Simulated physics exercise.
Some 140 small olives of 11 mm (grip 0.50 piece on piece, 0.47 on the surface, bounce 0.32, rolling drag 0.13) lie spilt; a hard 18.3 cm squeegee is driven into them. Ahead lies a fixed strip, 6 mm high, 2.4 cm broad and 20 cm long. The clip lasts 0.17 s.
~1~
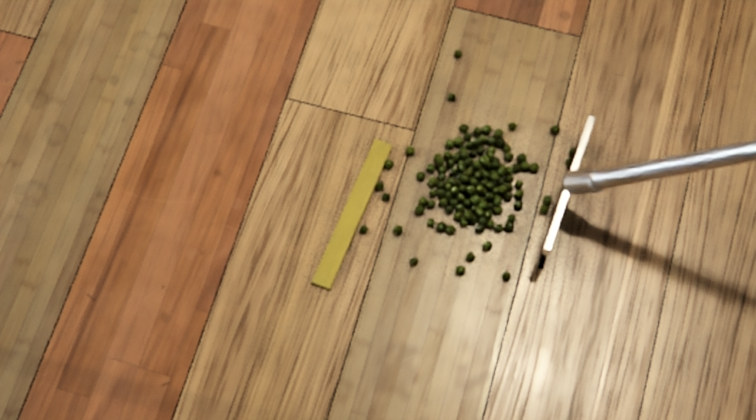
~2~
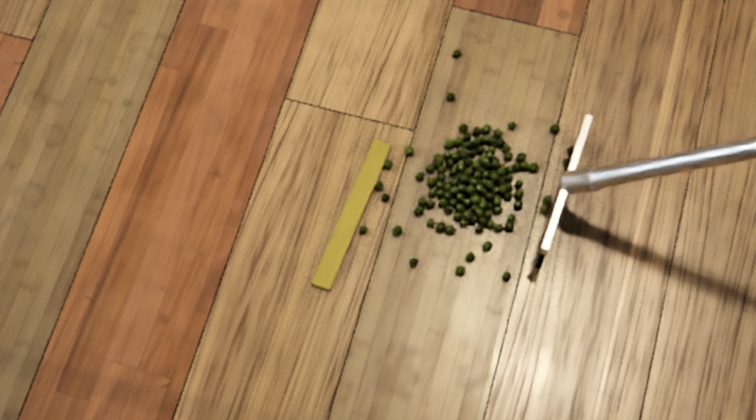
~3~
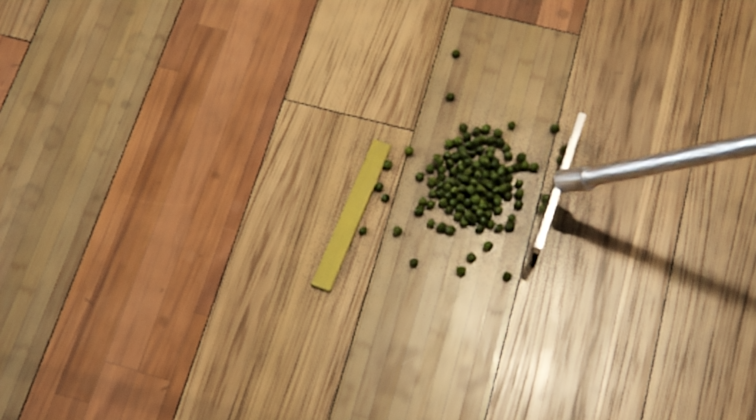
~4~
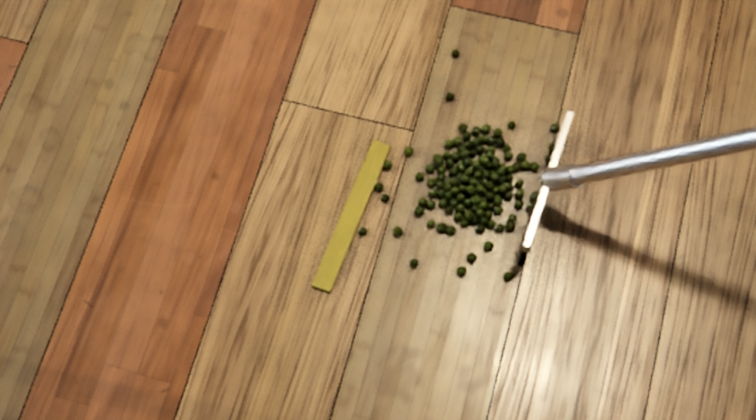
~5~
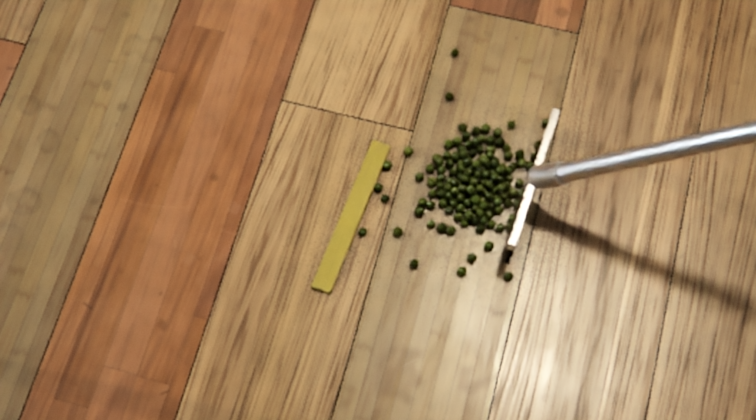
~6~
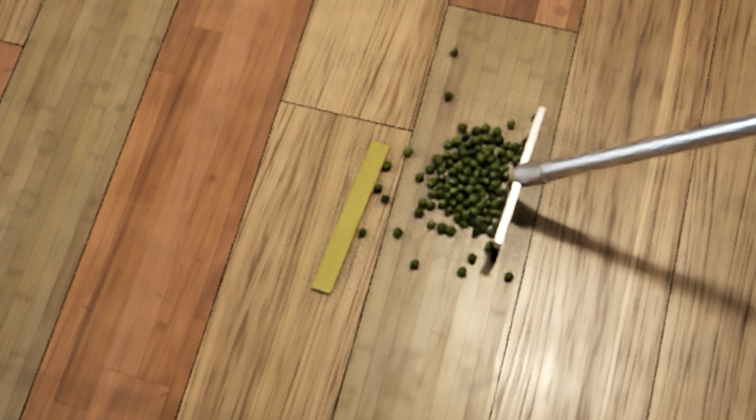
The clip opens on a heap of small dark green olives on a wooden plank floor, a yellow strip to their left and a thin white squeegee on a metal handle to their right. The squeegee slides slowly left, reaches the outlying olives, then presses into the heap's right edge, nudging olives there slightly.
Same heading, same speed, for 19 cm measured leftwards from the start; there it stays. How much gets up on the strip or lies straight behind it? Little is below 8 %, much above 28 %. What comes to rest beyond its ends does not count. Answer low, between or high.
On or straight behind the strip: Between.
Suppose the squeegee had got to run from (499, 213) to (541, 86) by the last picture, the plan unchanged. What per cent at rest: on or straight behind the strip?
Over 5.
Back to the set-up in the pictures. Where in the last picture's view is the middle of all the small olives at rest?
Near (382, 154).
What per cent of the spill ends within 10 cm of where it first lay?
Roughly 10 per cent.
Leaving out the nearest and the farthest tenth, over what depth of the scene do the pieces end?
About 24 cm.
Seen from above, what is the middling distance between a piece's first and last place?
About 14 cm.
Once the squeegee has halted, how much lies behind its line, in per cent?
Some 5 per cent.
Then, 0.18 s after the last picture, squeegee 15 cm from its start, spill 19 cm wide; elsewhere 100 %.
Then, 0.37 s after the last picture, squeegee 20 cm from its start, spill 25 cm wide; on or straight behind the strip 20 %, elsewhere 80 %.
Then, 0.52 s after the last picture, squeegee 20 cm from its start, spill 27 cm wide; on or straight behind the strip 20 %, elsewhere 80 %.
In the end, on or straight behind the strip 20 %, elsewhere 80 %.
